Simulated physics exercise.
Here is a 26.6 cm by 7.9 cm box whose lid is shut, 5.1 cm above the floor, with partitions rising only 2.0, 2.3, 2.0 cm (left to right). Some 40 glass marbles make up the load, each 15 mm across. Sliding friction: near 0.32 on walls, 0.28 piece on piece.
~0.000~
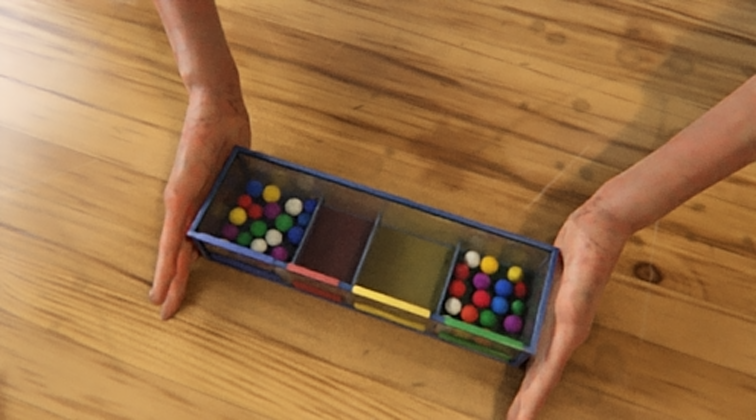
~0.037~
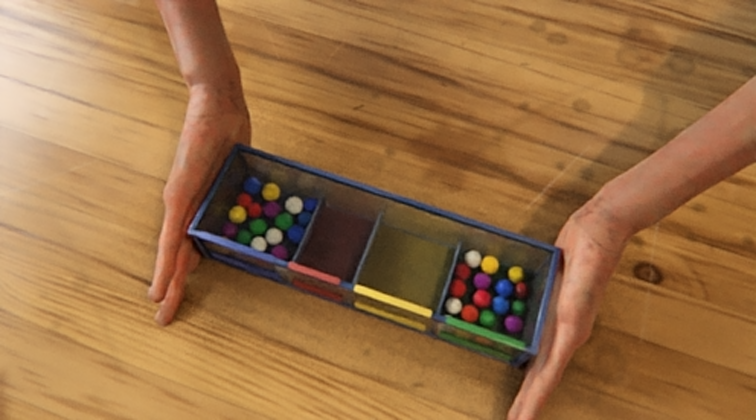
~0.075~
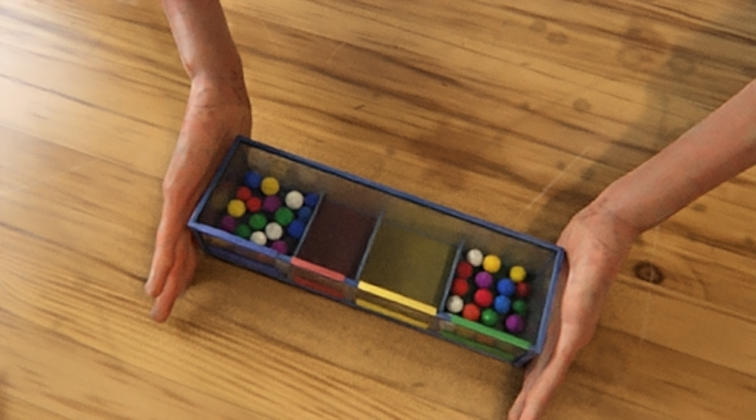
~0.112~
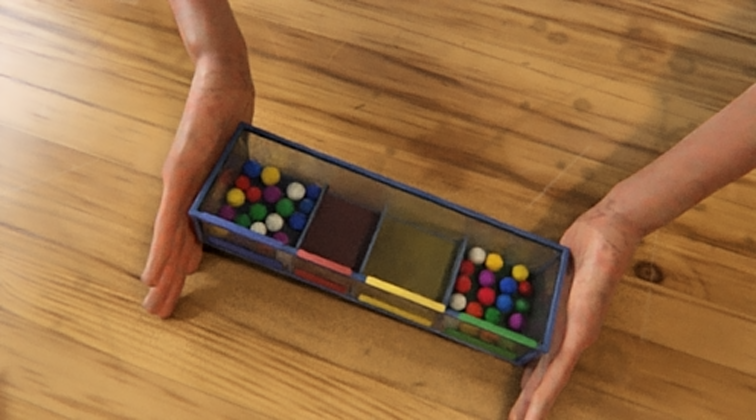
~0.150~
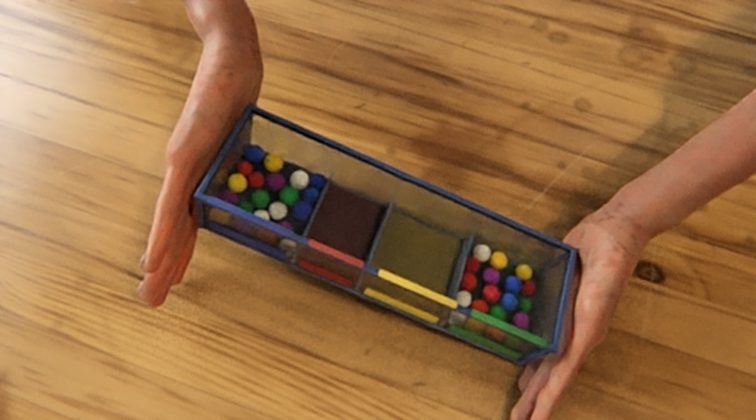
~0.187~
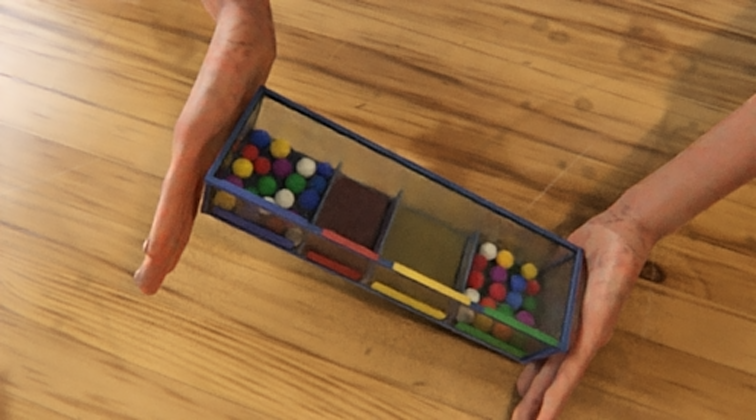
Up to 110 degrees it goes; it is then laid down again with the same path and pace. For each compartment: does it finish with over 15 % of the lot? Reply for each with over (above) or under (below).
Red - under, blue - under, green - over, yellow - under.
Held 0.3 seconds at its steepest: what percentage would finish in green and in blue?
Result - green: 95 %, blue: 0 %.
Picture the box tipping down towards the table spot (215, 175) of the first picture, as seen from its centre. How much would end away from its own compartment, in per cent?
That comes to around 40 per cent.
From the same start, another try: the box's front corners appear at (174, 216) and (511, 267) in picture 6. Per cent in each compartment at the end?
Per cent by compartment: Red 5, blue 95, green 0, yellow 5.
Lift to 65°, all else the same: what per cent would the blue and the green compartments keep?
Blue: 30 per cent; green: 45 per cent.
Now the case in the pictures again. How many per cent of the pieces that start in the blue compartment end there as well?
Something like 0 per cent.
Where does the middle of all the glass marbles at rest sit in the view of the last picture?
Centre at rest, approx.: (494, 296) px.
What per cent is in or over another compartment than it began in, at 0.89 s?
At that instant it's around 30 per cent.
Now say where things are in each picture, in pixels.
In the first frame, box tilt 0 degrees, front corners at (195, 233) and (530, 348); blue 50 %, green 50 %.
In the second frame, box tilt 1 degrees, front corners at (195, 231) and (532, 348).
In the third frame, box tilt 3 degrees, front corners at (195, 224) and (536, 347), lowest corner right back.
In the fourth frame, box tilt 8 degrees, front corners at (197, 212) and (543, 347), lowest corner right back.
In the fifth frame, box tilt 13 degrees, front corners at (202, 195) and (552, 346), lowest corner right back.
In the sixth frame, box tilt 19 degrees, front corners at (213, 178) and (561, 345), lowest corner right back; blue 50 %, green 50 %. Its pace works out near 145 degrees a second.
Then, at 0.89 s, tilt 110 degrees; red 30 %, blue 20 %, green 50 %.
After 1.35 s, tilt 49 degrees; green 95 %.
After 1.89 s, tilt 0 degrees; green 95 %.
In the end, at 2.3 s, red 5 %, blue 0 %, green 95 %, yellow 5 %.
